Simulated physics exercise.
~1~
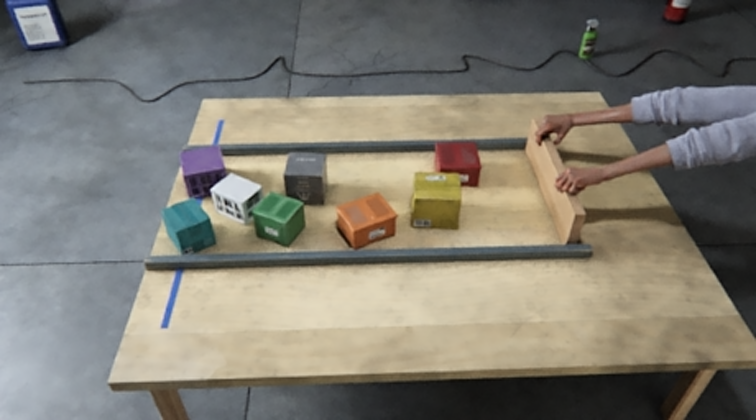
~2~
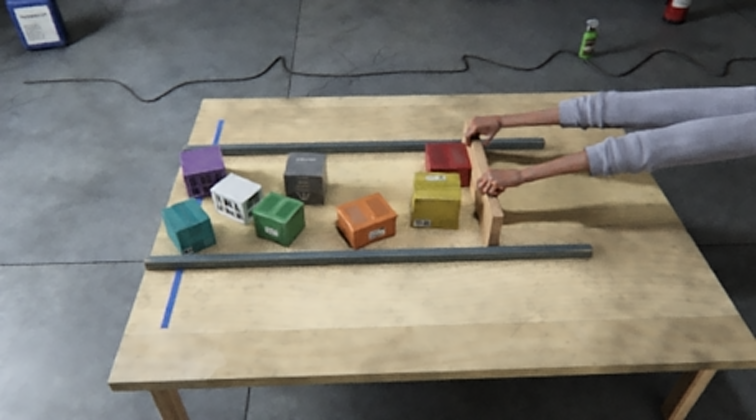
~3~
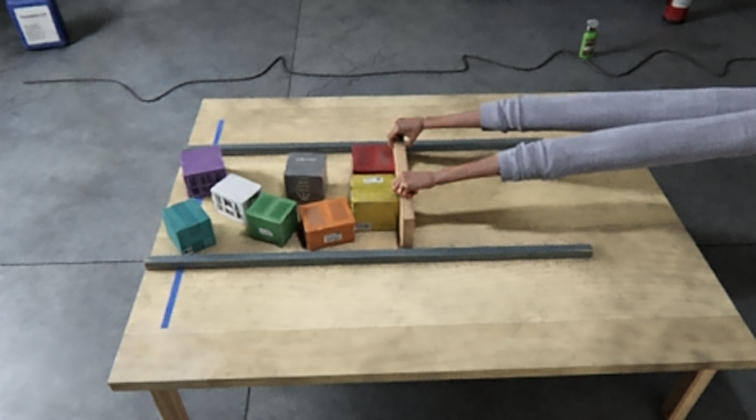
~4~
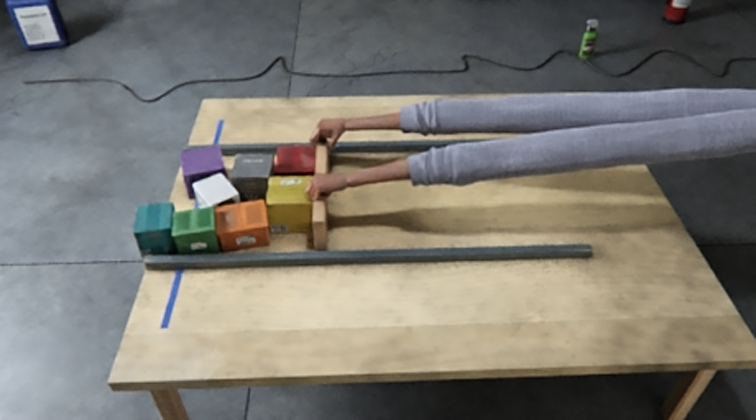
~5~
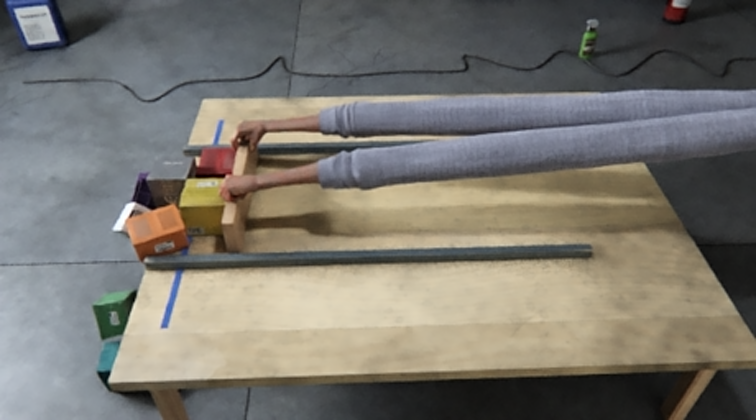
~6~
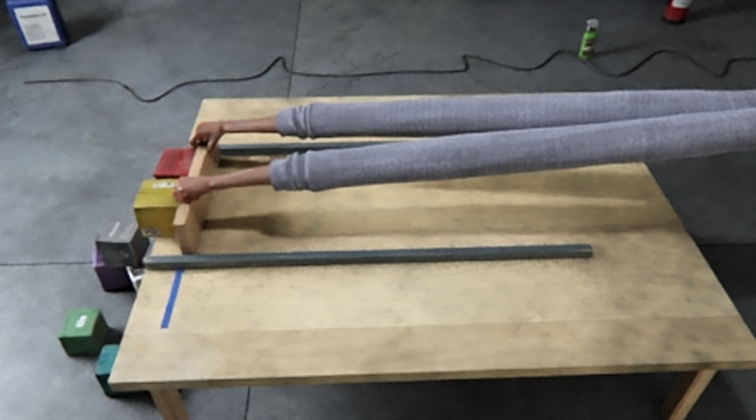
On a wooden table, two hands pushing a plank left, bunching colourful boxes together and sending most tumbling off the edge.
